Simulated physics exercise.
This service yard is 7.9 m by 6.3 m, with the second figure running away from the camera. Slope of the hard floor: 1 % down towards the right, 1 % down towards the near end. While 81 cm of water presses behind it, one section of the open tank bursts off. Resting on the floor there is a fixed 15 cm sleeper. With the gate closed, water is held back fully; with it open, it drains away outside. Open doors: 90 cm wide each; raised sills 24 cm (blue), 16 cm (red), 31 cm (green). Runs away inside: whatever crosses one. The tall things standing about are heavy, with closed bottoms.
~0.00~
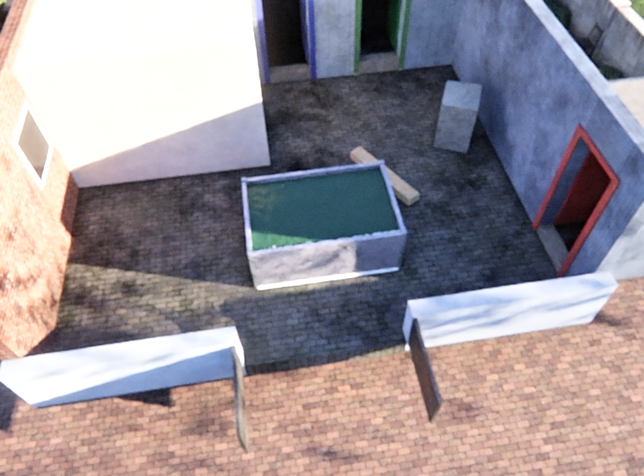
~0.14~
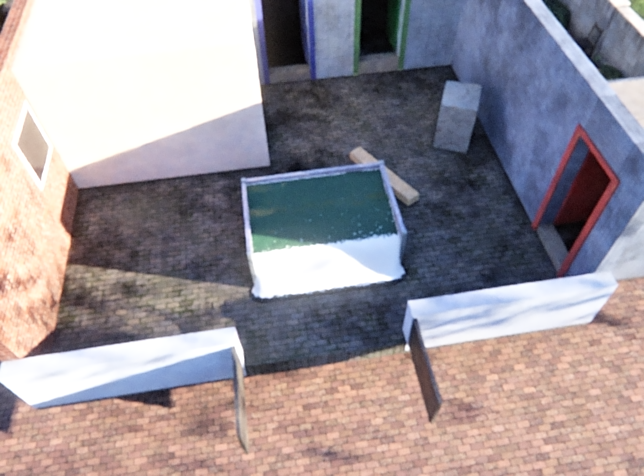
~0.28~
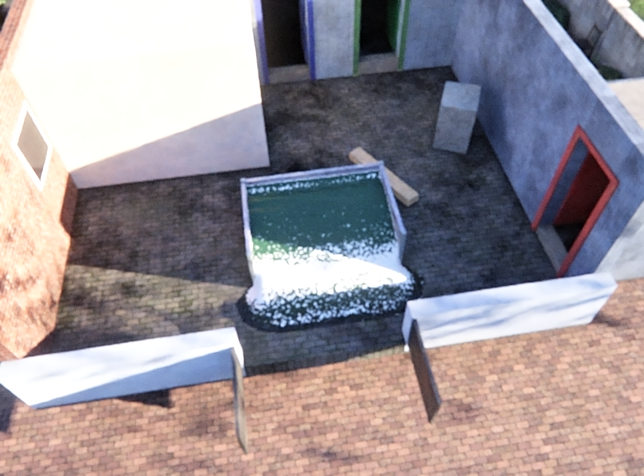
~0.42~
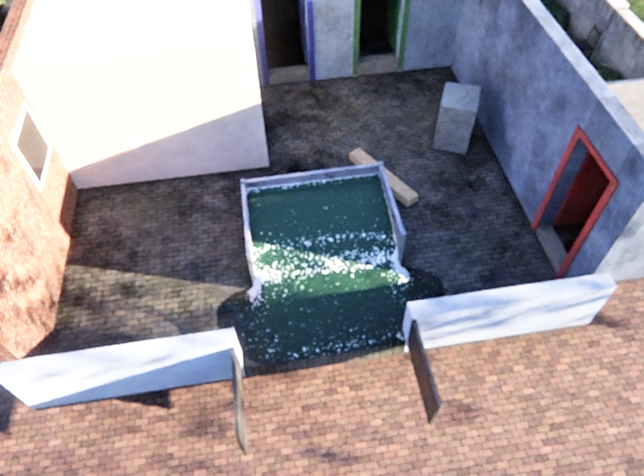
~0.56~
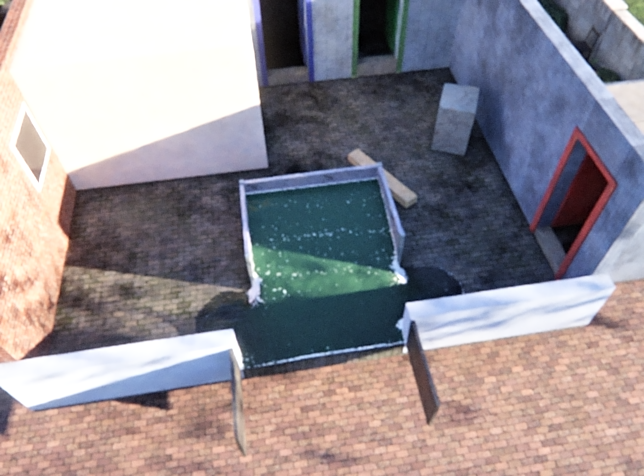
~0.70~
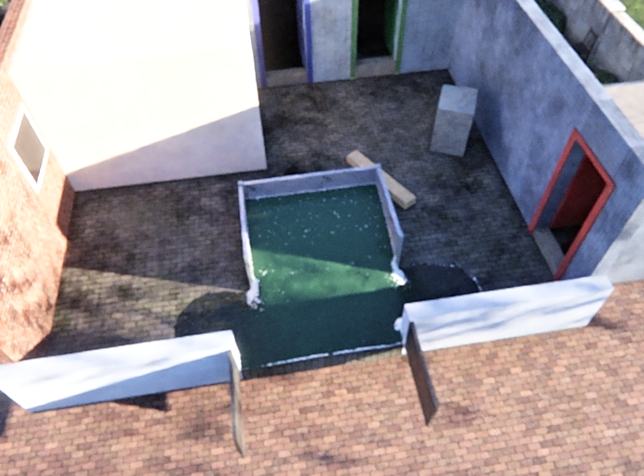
Green water bursts from the near side of an open, pale-walled tank in a paved courtyard, seen from high above by a nearly still camera. White foam churns as the water spreads toward the gap between two low white walls and fans out left and right, while the level inside drops. Purple, green and red doorways, a grey block and a wooden beam stay still around it.
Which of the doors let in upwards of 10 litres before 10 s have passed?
In the end the blue door lets in an acceptable amount; the red door lets in an acceptable amount; the green door lets in an acceptable amount.
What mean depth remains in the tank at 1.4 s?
It averages close to 27 cm.
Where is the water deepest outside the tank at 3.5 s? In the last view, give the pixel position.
Around (538, 311).
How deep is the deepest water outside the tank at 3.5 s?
Up to near 14 cm.
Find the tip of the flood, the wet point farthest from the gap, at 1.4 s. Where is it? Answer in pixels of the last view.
That would be close to (56, 382).
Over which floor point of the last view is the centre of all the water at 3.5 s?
Roughly (355, 270).
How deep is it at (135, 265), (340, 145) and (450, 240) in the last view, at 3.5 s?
First 0 cm, then 0 cm, then 1 cm.
After 1.4 s water covers 20 % of the floor and is deepest (36 cm) near (402, 331); blue door not reached, red door not reached, green door not reached.
After 2.2 s water covers 25 % of the floor and is deepest (24 cm) near (560, 307); blue door not reached, red door 18 cm at the sill, 1 L in, green door not reached.
After 3.5 s water covers 30 % of the floor and is deepest (14 cm) near (538, 311); blue door not reached, red door 11 cm at the sill, 4 L in, green door not reached.
After 6.0 s water covers 45 % of the floor and is deepest (8 cm) near (549, 309); blue door not reached, red door 6 cm at the sill, 4 L in, green door not reached.
After 10.0 s water covers 50 % of the floor and is deepest (5 cm) near (549, 309); blue door not reached, red door 4 cm at the sill, 4 L in, green door 1 cm at the sill, 0 L in.
